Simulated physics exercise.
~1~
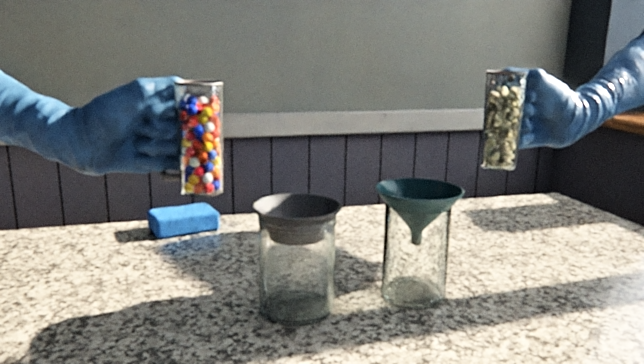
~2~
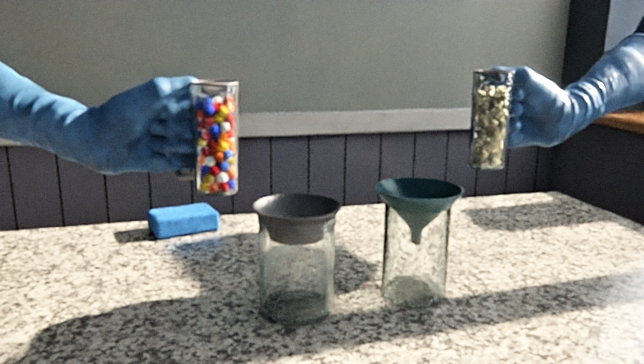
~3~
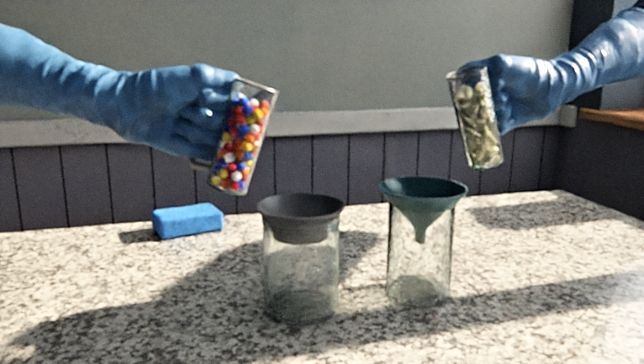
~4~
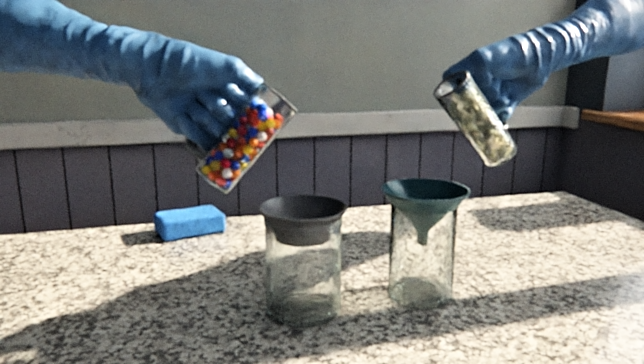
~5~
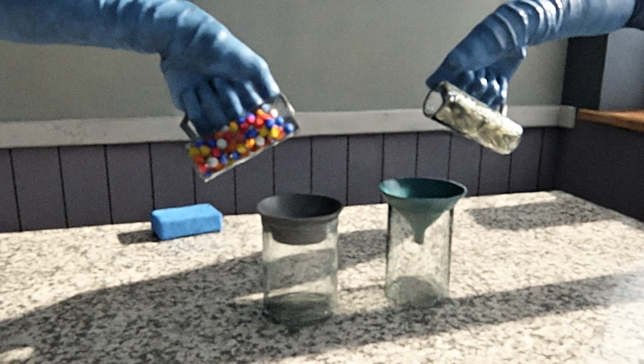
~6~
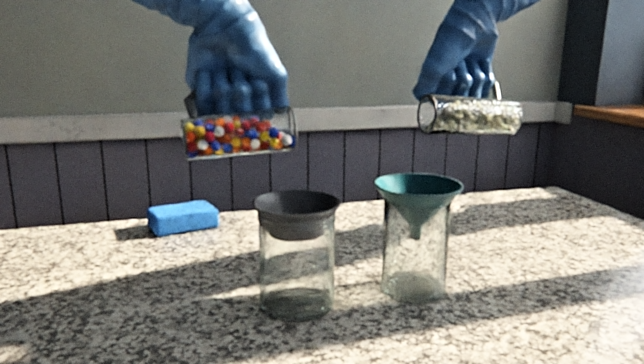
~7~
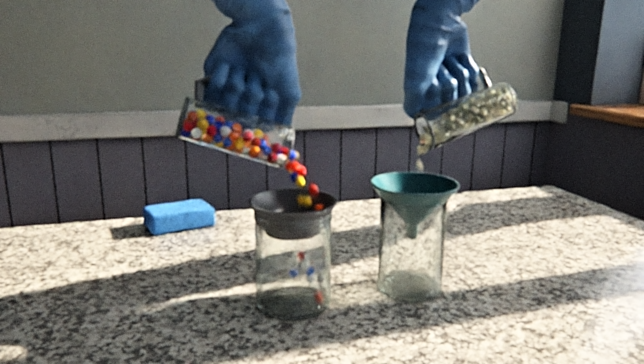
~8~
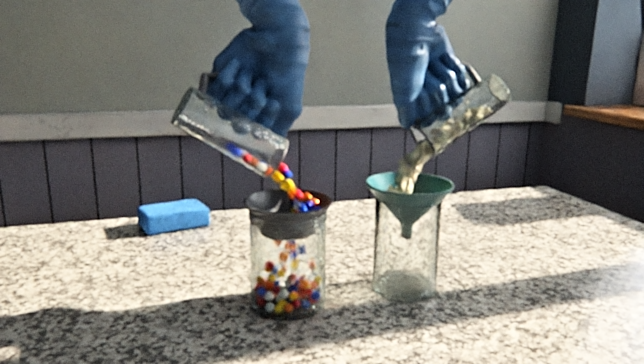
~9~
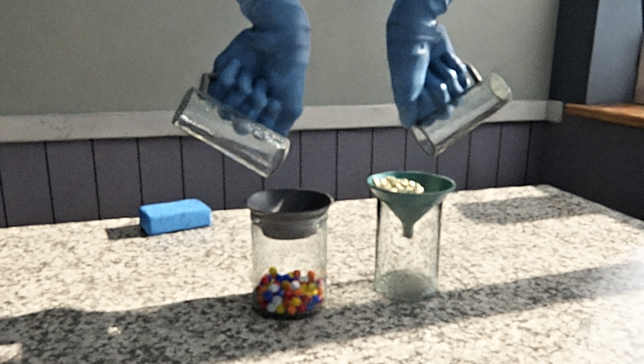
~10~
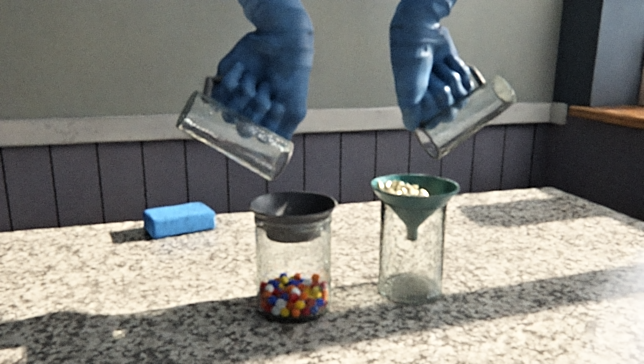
Colourful beads pour through the left funnel into a jar, while pale pieces clog the right funnel.
